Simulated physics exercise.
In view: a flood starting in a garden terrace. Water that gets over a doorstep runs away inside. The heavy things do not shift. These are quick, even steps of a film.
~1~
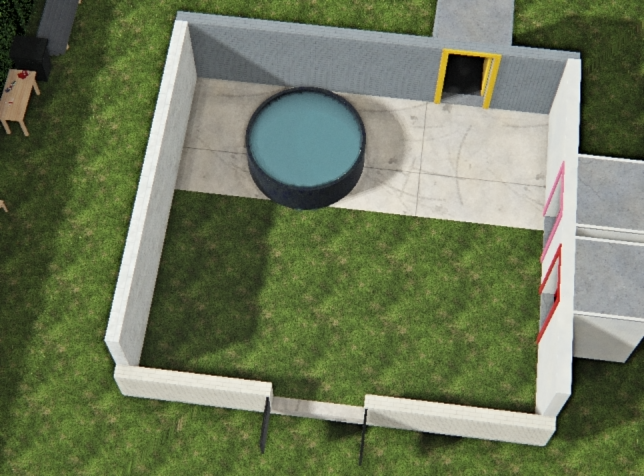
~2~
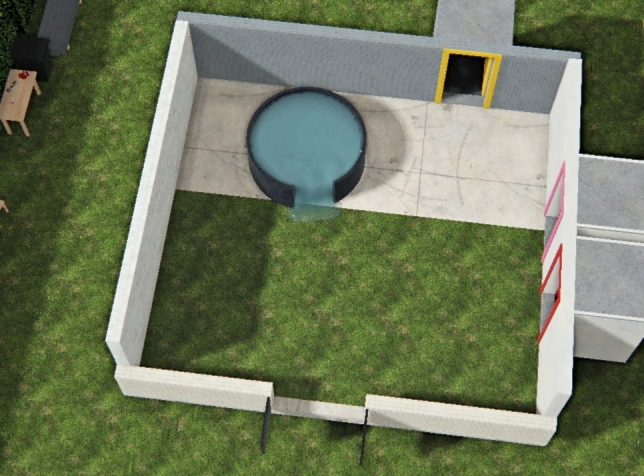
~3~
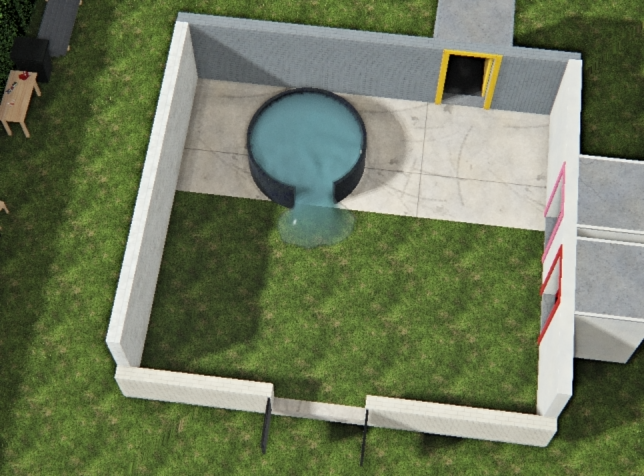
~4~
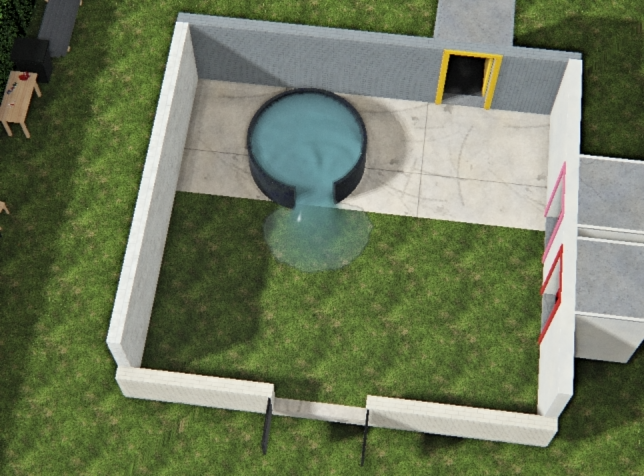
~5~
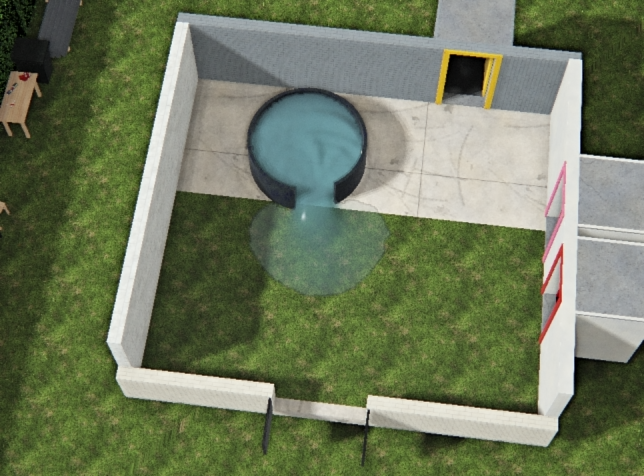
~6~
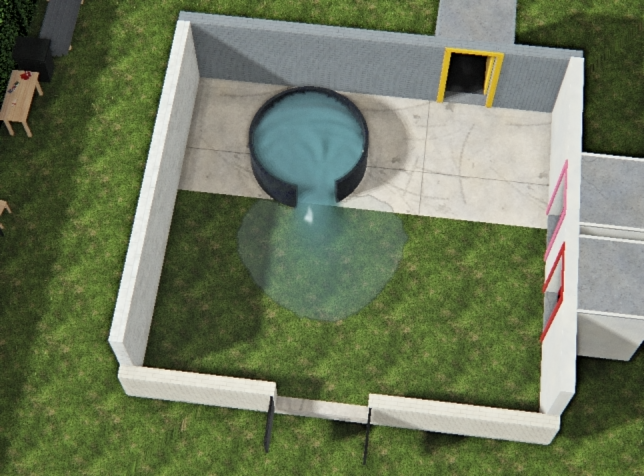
Walled garden terrace with a round dark tank, water pouring from a gap in its front and spreading across the grass.
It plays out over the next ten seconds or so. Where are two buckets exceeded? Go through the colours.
One by one: The pink door admits no more than that; the yellow door admits no more than that; the red door admits no more than that.
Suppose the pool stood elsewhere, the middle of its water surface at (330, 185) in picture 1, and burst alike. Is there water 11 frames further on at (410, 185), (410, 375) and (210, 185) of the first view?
In that order: Free of water, awash, clear.
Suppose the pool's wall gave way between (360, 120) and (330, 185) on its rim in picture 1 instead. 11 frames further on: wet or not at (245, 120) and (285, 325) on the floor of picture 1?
One after the other: Free of water, no water.
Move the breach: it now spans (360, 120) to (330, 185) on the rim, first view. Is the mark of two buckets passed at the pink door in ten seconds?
One by one: Pink door takes more.
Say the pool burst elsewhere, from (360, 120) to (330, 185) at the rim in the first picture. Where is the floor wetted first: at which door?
I say the door marked yellow.
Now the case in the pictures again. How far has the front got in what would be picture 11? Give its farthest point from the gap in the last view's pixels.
At about (345, 375).
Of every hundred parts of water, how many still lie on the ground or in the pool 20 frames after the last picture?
Near 94 in a hundred.
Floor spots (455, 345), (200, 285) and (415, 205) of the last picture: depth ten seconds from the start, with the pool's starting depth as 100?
In that order: 8, 8 and 2 per cent.
A moment on, water covers 20 % of the floor; the pink door not reached, the yellow door not reached, the red door not reached.
Next, water covers 40 % of the floor; the pink door not reached, the yellow door not reached, the red door not reached.
Then, water covers 55 % of the floor; the pink door not reached, the yellow door not reached, the red door not reached.
Later, water covers 65 % of the floor; the pink door not reached, the yellow door not reached, the red door wet at the sill, nothing in.
In the end, water covers 75 % of the floor; the pink door wet at the sill, nothing in, the yellow door not reached, the red door wet at the sill, nothing in.
